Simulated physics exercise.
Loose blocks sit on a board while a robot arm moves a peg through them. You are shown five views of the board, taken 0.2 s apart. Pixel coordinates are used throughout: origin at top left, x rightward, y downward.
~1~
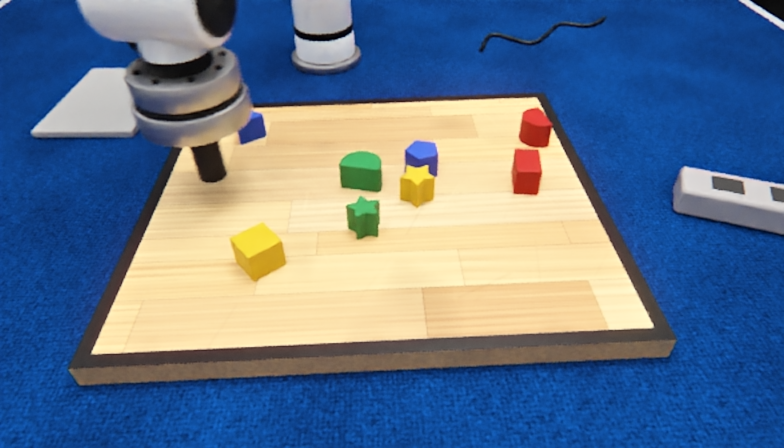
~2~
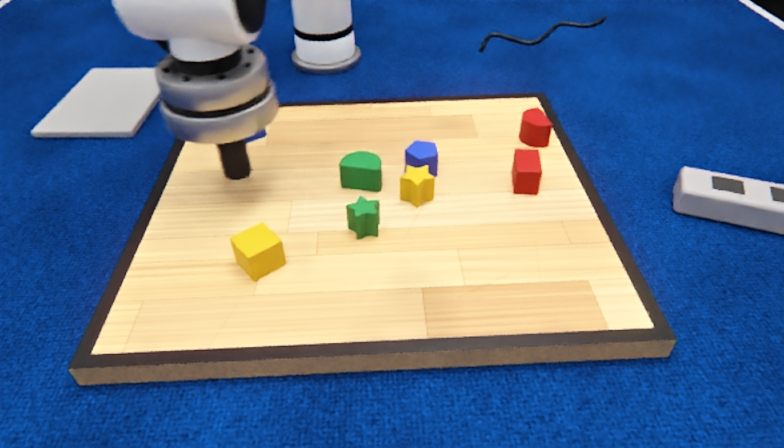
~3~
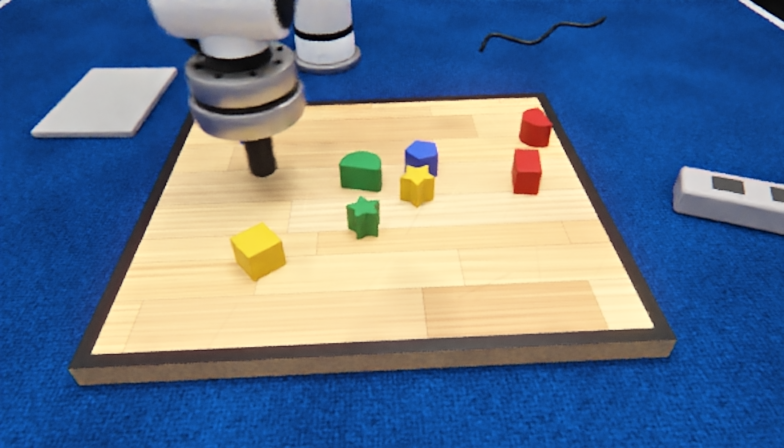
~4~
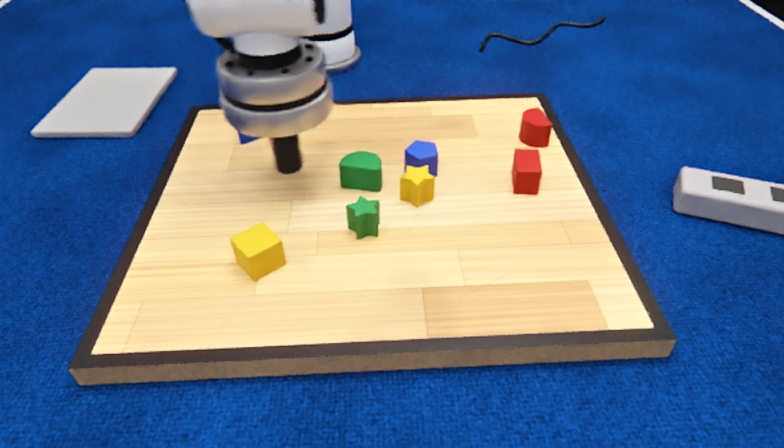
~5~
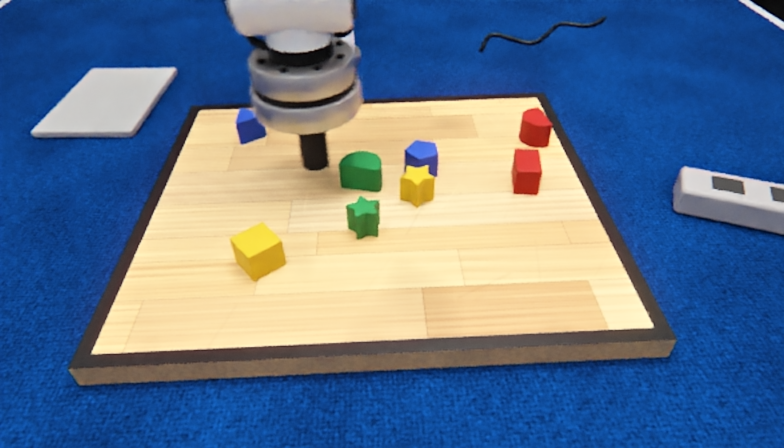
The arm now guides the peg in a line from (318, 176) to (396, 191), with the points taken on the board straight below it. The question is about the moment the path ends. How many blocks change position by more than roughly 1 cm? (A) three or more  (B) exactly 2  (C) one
A.
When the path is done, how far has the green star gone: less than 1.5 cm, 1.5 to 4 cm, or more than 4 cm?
It goes hardly anywhere, under 1.5 cm.
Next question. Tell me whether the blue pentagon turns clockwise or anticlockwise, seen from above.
From above, the blue pentagon will be seen to turn anti-clockwise.
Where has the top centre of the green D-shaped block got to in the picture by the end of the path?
I'd guess (429, 163).
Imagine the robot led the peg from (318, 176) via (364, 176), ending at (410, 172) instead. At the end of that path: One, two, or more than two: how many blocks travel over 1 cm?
Three or more.
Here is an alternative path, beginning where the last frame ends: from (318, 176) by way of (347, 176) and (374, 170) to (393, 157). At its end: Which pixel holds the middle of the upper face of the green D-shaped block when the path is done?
For the centre of its top, I'd go with (397, 161).
What follows on the original path. One third of the way, peg at (343, 168); green D-shaped block at (375, 161).
Two thirds of the way, peg at (370, 173); green D-shaped block at (403, 163), turned 20° anticlockwise; yellow star at (429, 175), turned 45° clockwise.
At the end, peg at (396, 178); green D-shaped block at (429, 163), turned 45° anticlockwise; green star not moved; yellow star at (442, 180), turned 60° clockwise; blue pentagon at (433, 145), turned 40° anticlockwise.
